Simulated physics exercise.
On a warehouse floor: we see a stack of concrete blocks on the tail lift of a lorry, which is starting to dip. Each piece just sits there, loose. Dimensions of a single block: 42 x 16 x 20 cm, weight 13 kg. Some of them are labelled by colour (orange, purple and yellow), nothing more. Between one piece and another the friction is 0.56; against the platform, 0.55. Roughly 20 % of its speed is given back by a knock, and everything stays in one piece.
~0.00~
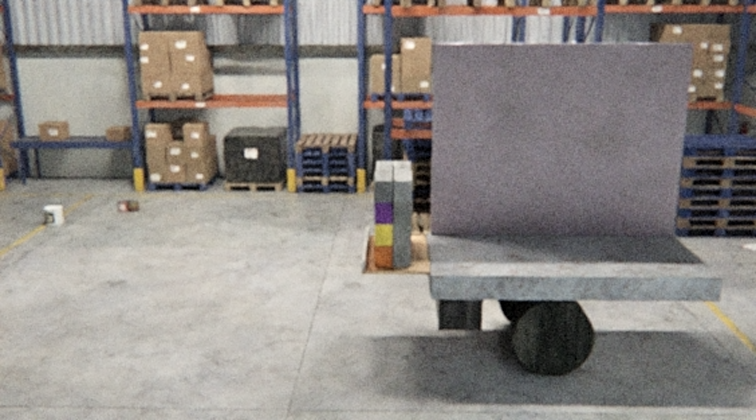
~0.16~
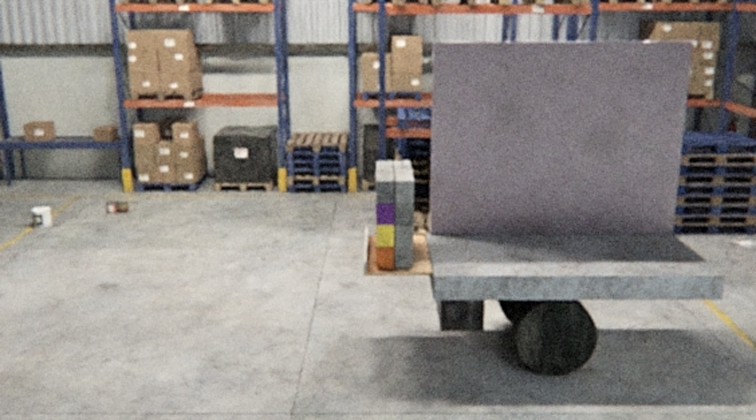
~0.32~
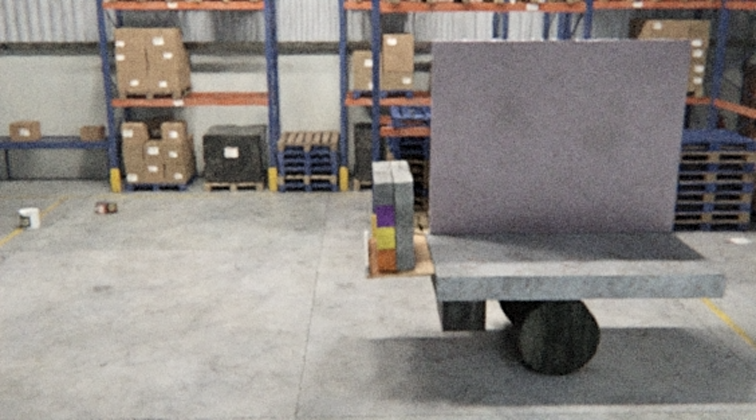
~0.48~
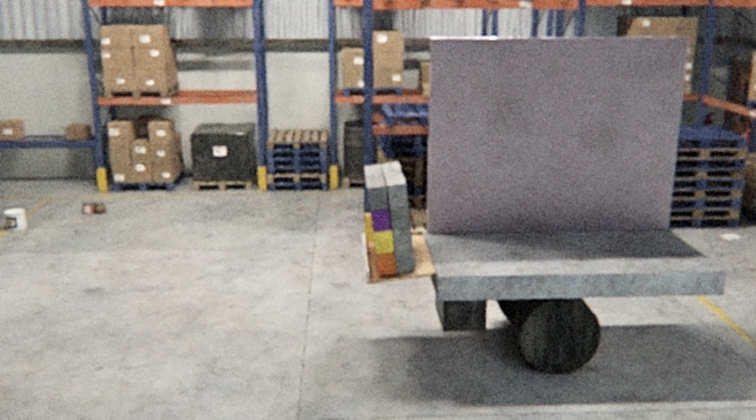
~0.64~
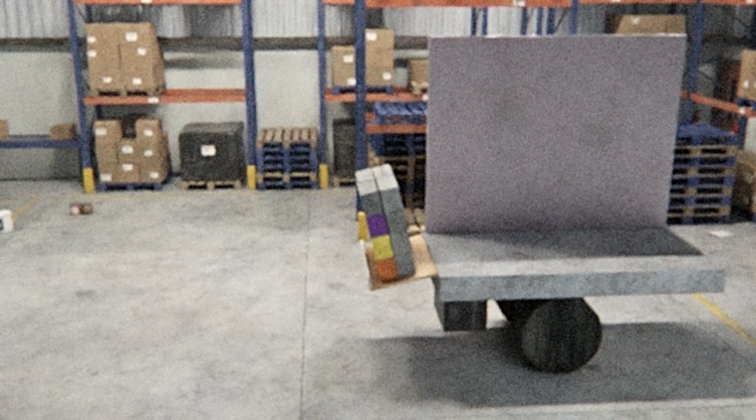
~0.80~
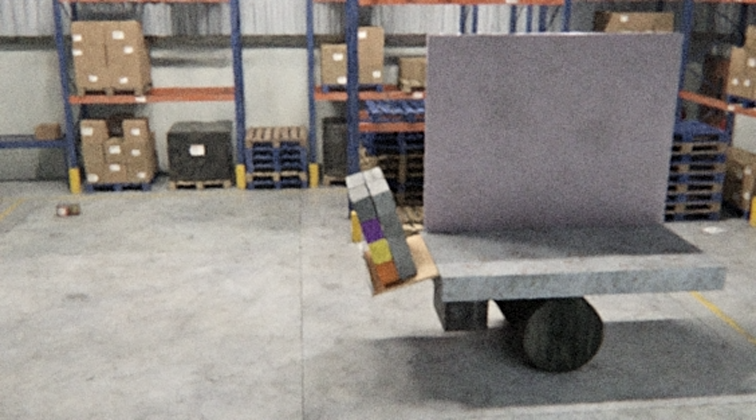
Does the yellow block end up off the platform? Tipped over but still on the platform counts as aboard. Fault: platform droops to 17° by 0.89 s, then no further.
Yes.
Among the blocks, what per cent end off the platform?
60%.
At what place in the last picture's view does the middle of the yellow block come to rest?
It finishes near pixel (329, 356) of the last picture.
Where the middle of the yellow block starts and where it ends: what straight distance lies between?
Roughly 130 centimetres.
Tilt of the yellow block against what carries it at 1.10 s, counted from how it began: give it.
I'd put it at roughly 25 degrees away from its starting angle.
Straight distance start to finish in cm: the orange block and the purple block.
Net displacement (cm, approx.): Orange = 20; purple = 160.
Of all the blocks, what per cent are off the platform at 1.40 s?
At that instant, 60 percent.
After 1.10 s, slope 17°; 4 of the 16 blocks off the platform; yellow block leaning 26°; purple block leaning 26°.
After 1.40 s, slope 17°; 10 of the 16 blocks off the platform; yellow block on its side; purple block on its side.
By the end (1.8 s), slope 17°; 10 of the 16 blocks off the platform; yellow block on its side; purple block on its side; orange block leaning 42°. As the last picture would show them, middles, yellow block near (329, 356), purple block near (295, 357).
